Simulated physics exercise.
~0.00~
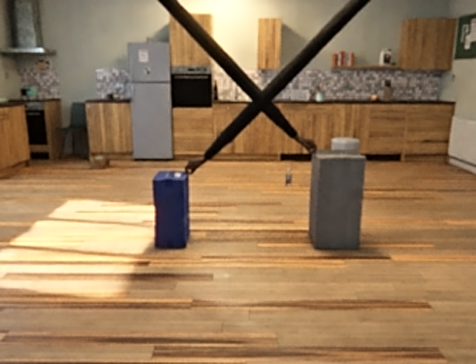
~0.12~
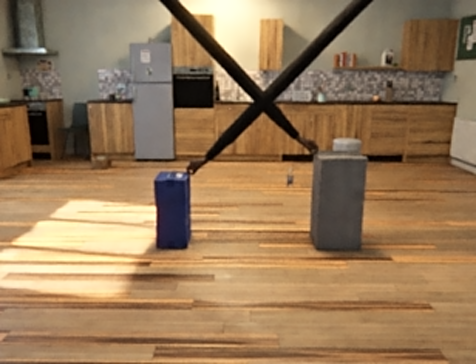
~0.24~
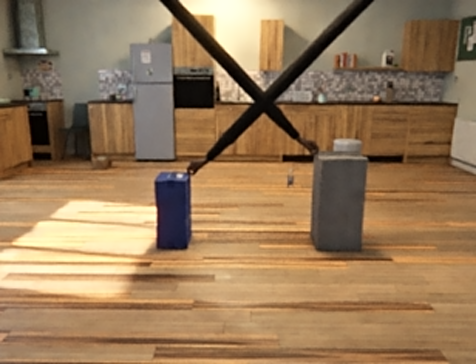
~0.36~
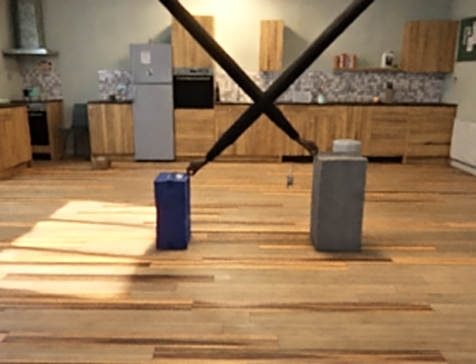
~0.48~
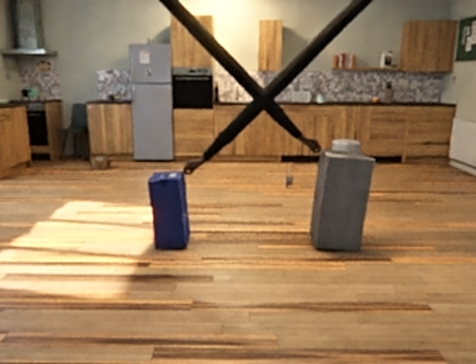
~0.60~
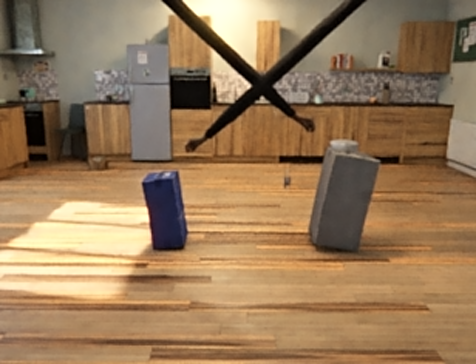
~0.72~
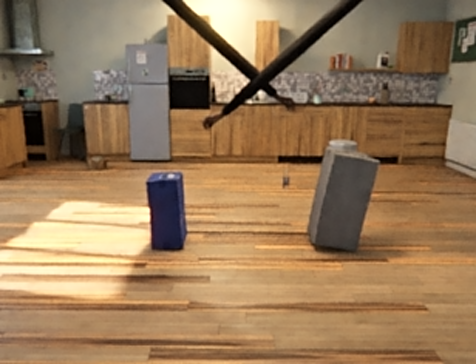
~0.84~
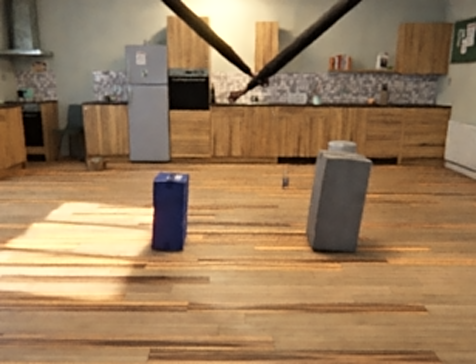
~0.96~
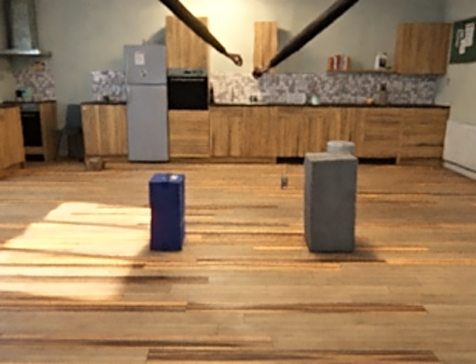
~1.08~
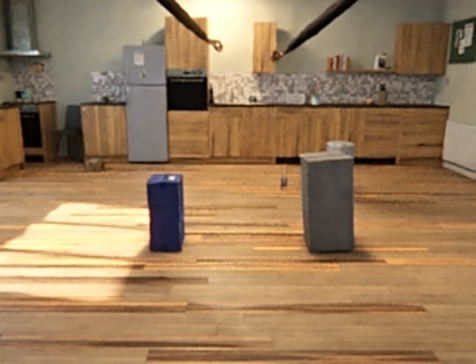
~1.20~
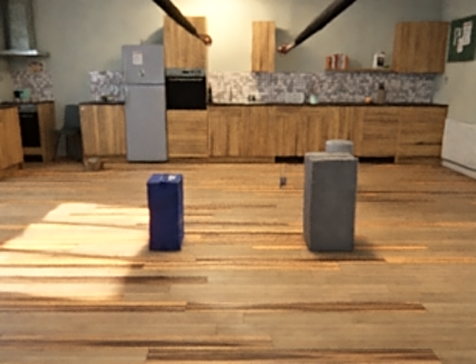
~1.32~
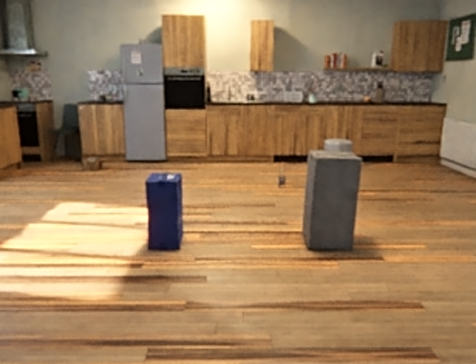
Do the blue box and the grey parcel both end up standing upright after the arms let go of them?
Yes, both of them rock back and settle on their feet. The grey parcel and the blue box are standing upright at the end.
Two dark, crossed arms pushed a blue box and a taller grey parcel on a wooden kitchen floor, tipping both slightly, then let go and drew back up out of view. Both rocked back and ended up standing upright.
